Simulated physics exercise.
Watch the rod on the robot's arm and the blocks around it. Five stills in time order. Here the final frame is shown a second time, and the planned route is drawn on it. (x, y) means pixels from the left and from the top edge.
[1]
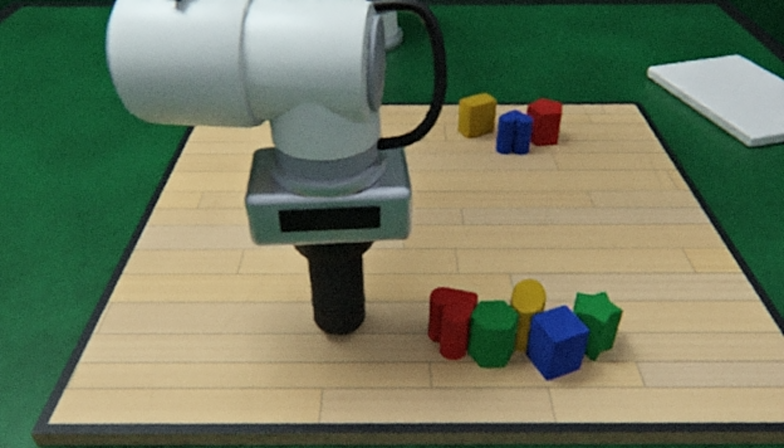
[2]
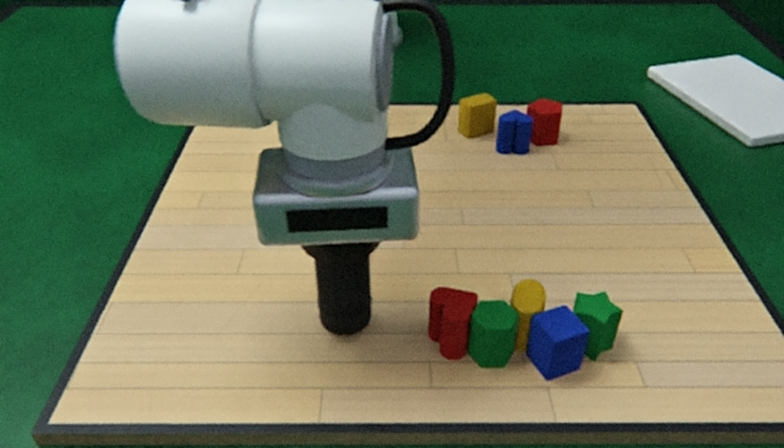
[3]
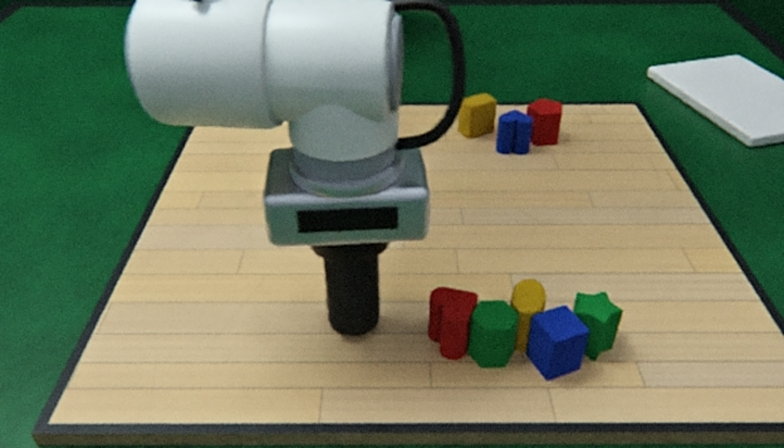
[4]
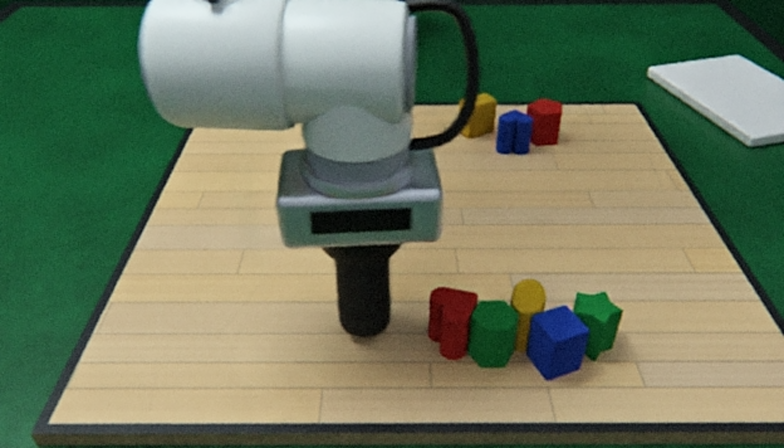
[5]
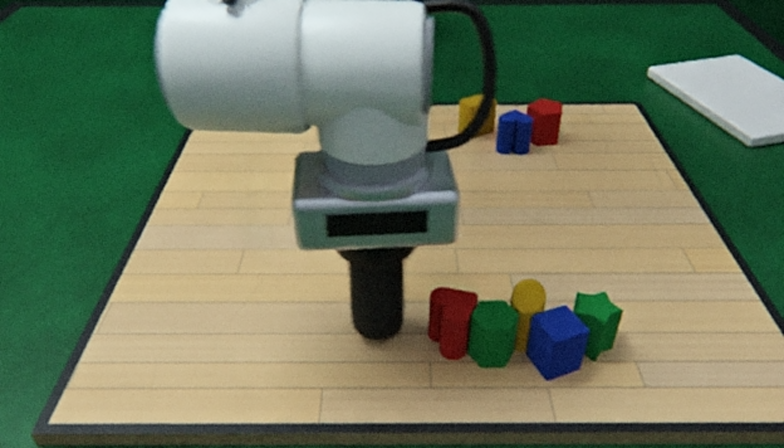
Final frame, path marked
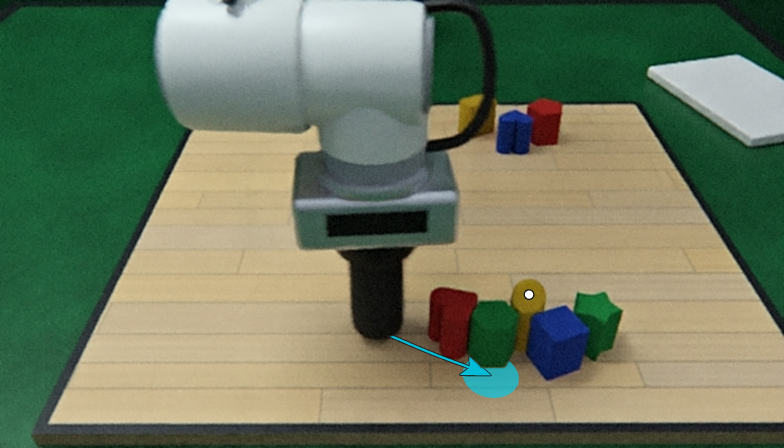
At the start, a robot arm holds a dark rod upright over a wooden board, left of a cluster of red, green, yellow and blue blocks. The arm slides the rod slowly a short way right, narrowing the gap to the red block, while all the blocks stay still.
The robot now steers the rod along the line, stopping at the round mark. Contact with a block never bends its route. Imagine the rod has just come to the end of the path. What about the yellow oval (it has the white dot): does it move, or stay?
It gets pushed out of place.
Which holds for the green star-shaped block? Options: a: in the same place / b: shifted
b - shifted.
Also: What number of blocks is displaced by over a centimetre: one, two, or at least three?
Most likely three or more.
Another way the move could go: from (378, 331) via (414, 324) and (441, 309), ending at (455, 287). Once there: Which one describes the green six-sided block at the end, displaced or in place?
The answer is that it is displaced.
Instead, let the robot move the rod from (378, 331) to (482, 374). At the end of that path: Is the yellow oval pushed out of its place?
Going by the path, yes.
Path on the board, from (378, 331) to (491, 375); the dot is on the yellow oval.
What follows on the original path. Halfway along, rod (432, 345); red heart (475, 304); green six-sided block (513, 318); yellow oval (535, 293), turned 15° anticlockwise.
At the end, rod (492, 367); red heart (524, 313), turned 20° anticlockwise; green six-sided block (569, 321), turned 10° anticlockwise; yellow oval (550, 290), turned 70° anticlockwise; blue four-sided block (613, 330), turned 40° clockwise; green star-shaped block (627, 305), turned 80° anticlockwise.
